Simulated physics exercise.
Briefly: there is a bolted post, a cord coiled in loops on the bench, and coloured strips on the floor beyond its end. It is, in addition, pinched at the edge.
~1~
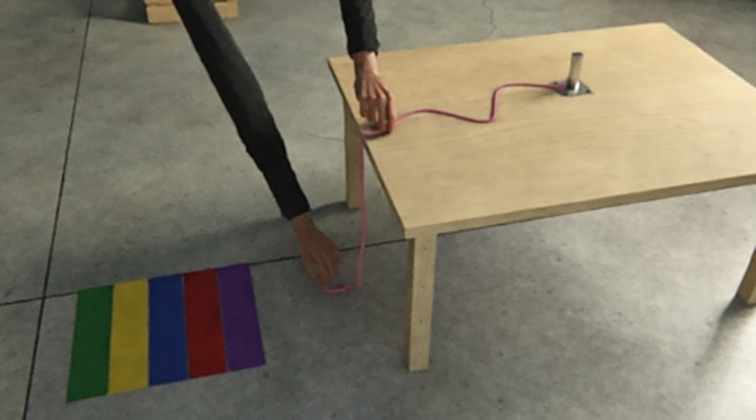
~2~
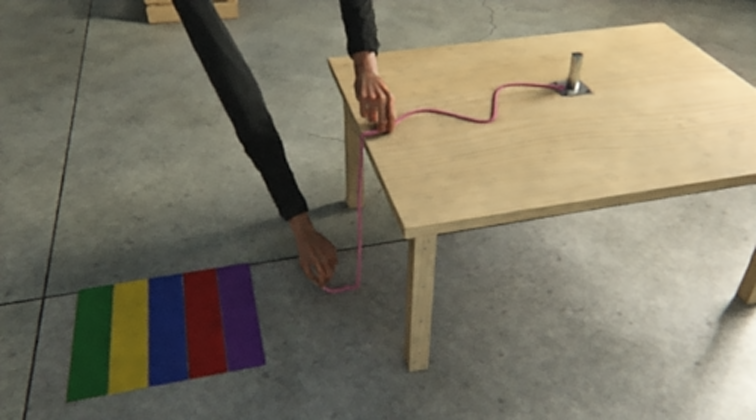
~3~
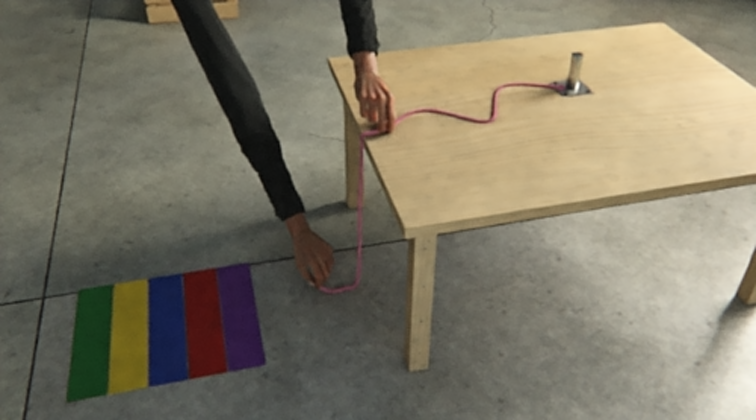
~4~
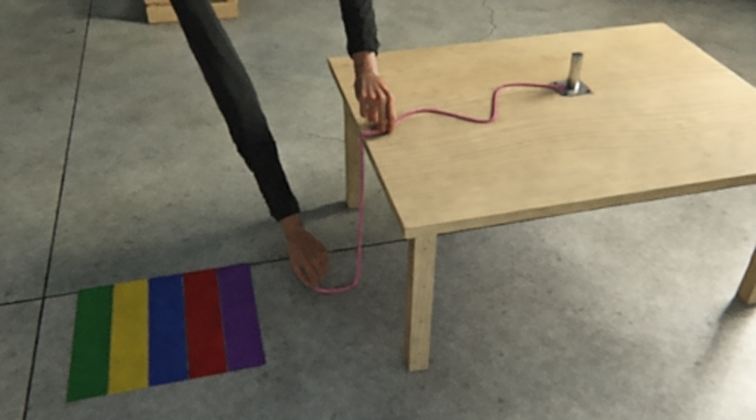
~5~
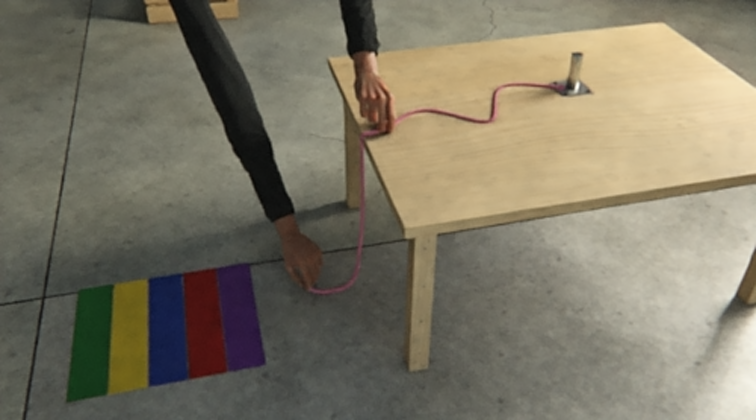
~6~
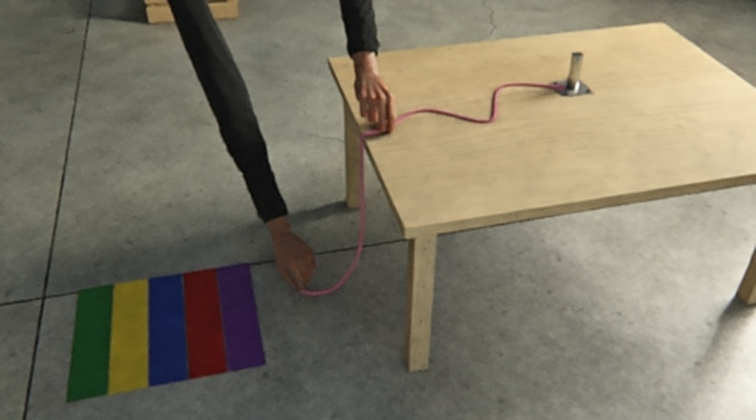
Two hands holding a pink cord at a wooden table's edge, the lower one drawing its end slightly left near coloured floor strips.
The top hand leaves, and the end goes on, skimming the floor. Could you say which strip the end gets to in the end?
It gets to the yellow strip.
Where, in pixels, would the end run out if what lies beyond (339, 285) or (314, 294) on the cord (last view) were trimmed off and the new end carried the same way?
First try near (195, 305), second near (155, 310).
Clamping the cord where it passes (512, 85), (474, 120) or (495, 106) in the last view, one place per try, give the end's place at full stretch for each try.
Those spots come out as (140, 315), (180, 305) and (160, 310).
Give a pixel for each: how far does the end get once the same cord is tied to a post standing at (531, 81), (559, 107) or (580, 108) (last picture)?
Going by the last picture, roughly (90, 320), (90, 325) and (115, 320).
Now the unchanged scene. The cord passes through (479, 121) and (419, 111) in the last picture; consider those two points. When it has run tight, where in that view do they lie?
First: (433, 116). Second: (374, 128).
Soon after, end near (188, 306); over red.
Then, end near (151, 312); over blue.
At full stretch, end near (129, 316); over yellow. It halts on the yellow strip.
